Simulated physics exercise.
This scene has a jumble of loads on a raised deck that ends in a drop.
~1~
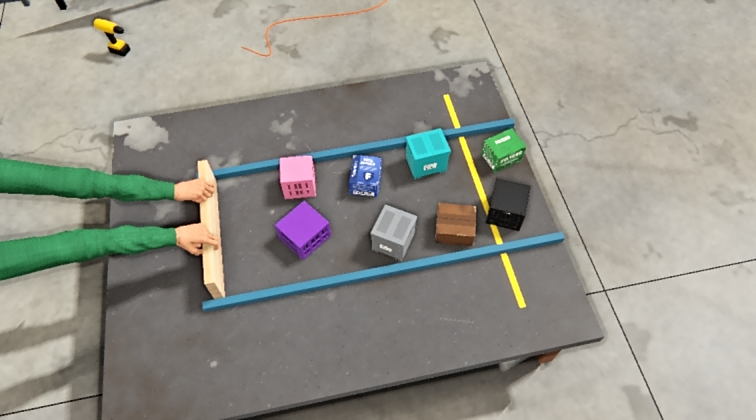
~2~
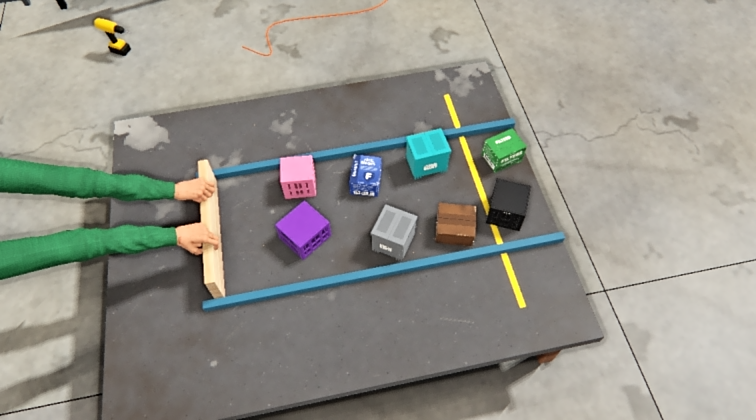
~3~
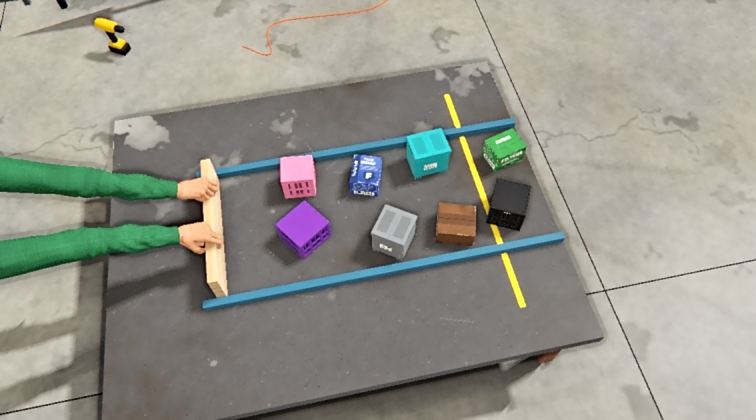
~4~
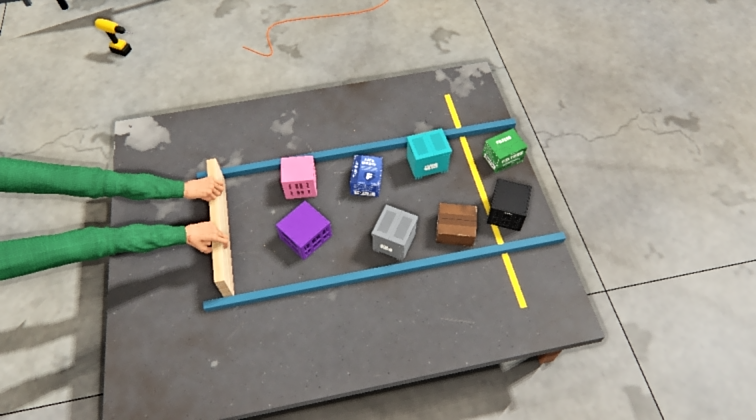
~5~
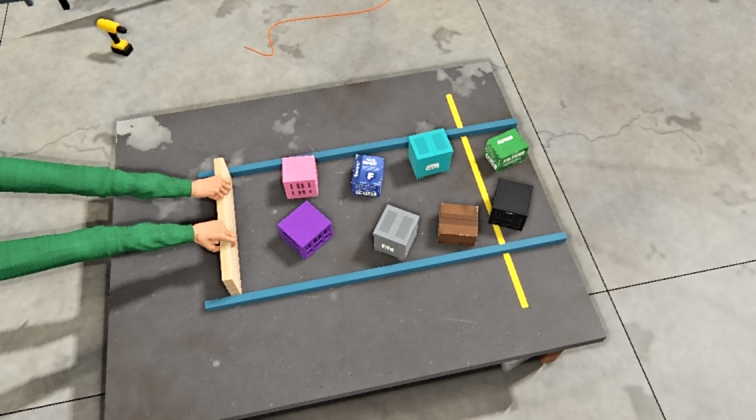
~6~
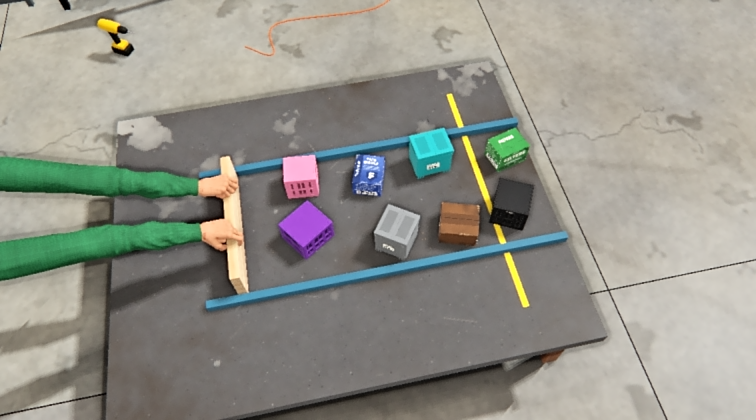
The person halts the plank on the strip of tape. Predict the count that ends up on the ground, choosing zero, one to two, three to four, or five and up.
The count is three to four.
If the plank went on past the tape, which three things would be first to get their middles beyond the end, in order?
The order is the black crate, the green box, the brown parcel.
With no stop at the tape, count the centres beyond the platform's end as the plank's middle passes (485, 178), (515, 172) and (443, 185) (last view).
Taking the three positions in turn, the counts come to 4, 6 and 2.
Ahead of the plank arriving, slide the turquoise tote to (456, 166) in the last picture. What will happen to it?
Outcome for the turquoise tote: It drops.
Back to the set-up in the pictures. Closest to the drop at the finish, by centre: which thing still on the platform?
The grey tote winds up nearest.
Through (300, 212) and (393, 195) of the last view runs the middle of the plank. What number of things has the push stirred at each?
That gives 2 for the first and 7 for the second.
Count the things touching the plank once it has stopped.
It's 2 of them.
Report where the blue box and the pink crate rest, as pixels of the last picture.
Close to (516, 148); the other close to (487, 143).
A little later, none off yet; green box at rest near (507, 150); black crate at rest near (511, 204); brown parcel at rest near (459, 224).
Next, none off yet; green box at rest near (507, 150); black crate shifted a little near (516, 203); brown parcel shifted a little near (478, 221).
Later still, none off yet; green box shifted about its own width near (538, 147); black crate tilted well over near (570, 200); brown parcel shifted well along near (535, 207).
When it is over, the number that fall off is three or four; down, turquoise tote, brown parcel, black crate and green box.
